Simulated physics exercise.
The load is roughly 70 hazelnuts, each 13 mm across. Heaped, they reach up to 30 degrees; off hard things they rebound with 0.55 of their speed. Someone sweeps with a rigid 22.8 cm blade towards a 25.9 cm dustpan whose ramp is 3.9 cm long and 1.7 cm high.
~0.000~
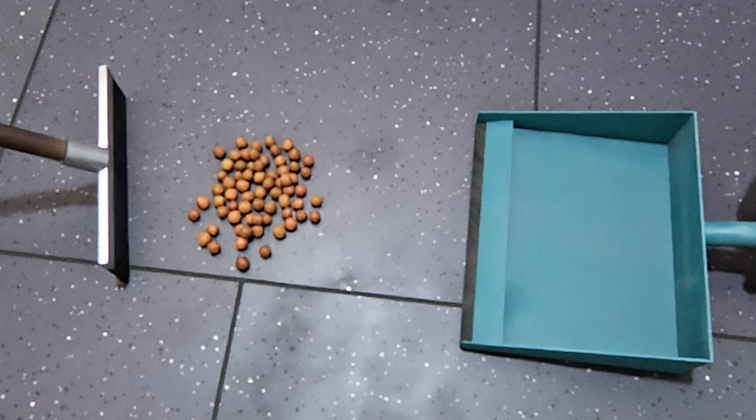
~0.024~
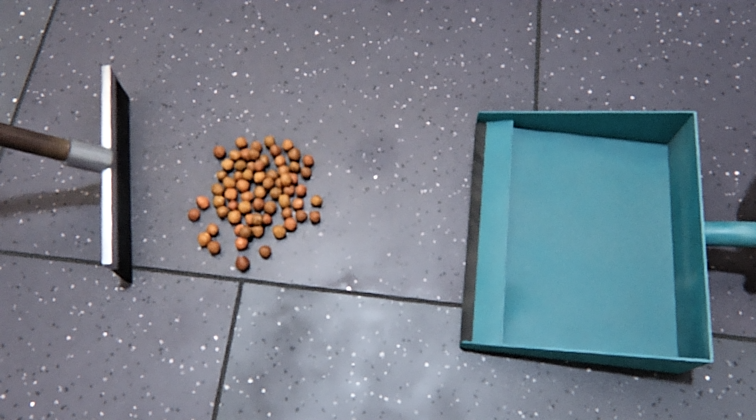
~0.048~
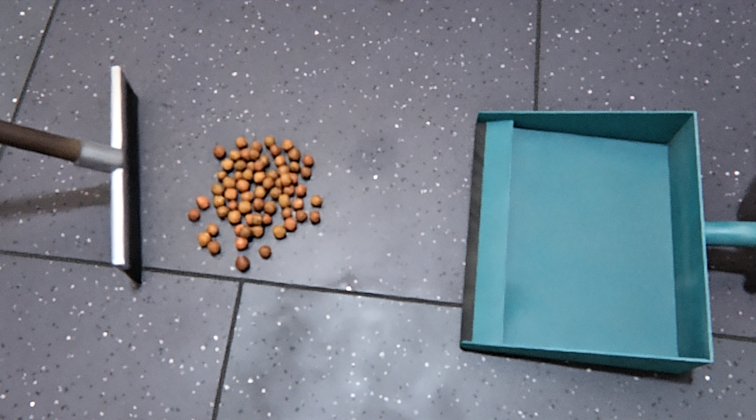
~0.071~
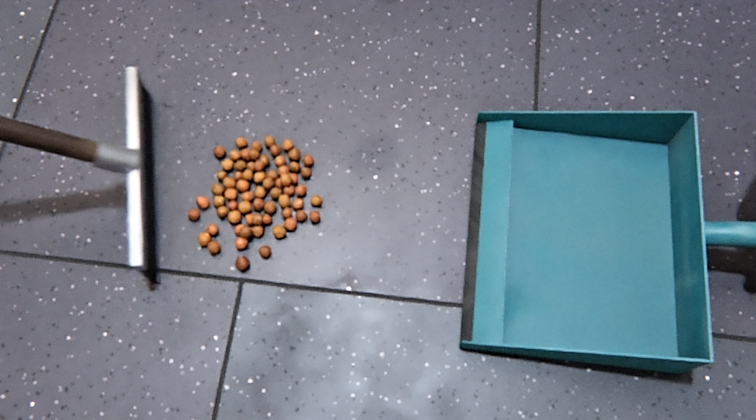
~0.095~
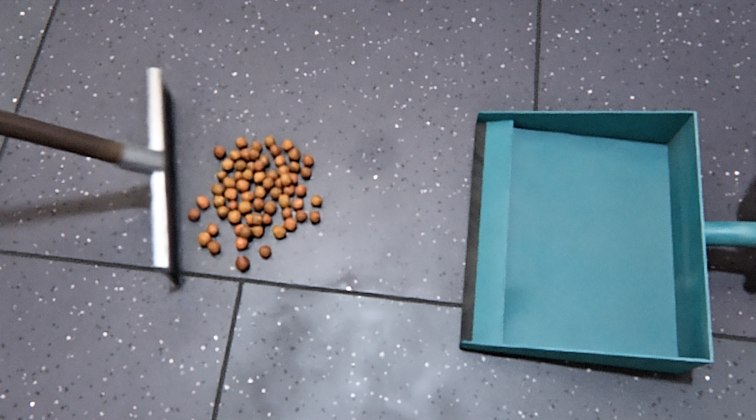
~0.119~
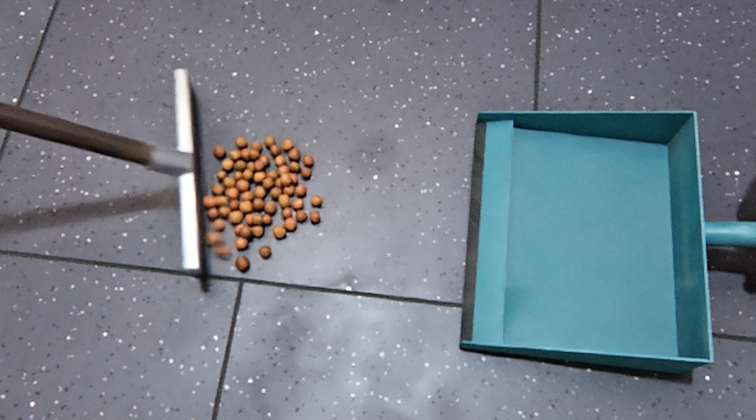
On a speckled grey tile floor, a blade slides right and nudges some hazelnuts.
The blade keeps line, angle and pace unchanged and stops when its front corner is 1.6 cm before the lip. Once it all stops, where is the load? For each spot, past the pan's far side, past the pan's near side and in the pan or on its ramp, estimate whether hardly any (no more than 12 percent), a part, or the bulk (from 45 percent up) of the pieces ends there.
Far side: A part. Near side: Hardly any. Pan: A part.
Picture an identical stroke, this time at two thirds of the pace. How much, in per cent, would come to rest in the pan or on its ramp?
Then some 20 in a hundred.
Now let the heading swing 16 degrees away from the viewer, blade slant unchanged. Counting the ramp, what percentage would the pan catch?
Roughly 15 percent.
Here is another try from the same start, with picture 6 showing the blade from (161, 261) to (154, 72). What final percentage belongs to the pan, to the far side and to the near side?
Final per cent - pan 15, far 20, near 0.
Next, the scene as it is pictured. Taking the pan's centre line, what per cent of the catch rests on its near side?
About 30 percent of it.
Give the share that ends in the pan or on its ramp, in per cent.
Result: Roughly 20 %.
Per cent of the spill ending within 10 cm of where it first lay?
Near 0 per cent.
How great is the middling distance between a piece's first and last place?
26 cm, roughly.
After 0.23 s, middle of the blade 16 cm from the lip; 0 % over the lip, far side 5 %, near side 0 %.
After 0.31 s, middle of the blade 7 cm from the lip; 0 % over the lip, far side 20 %, near side 0 %.
After 0.52 s, middle of the blade 5 cm from the lip; 40 % over the lip, far side 25 %, near side 0 %.
By 1.9 s all is still; far side 25 %, near side 0 %, pan 20 %, in front of the lip or behind the blade 50 %.
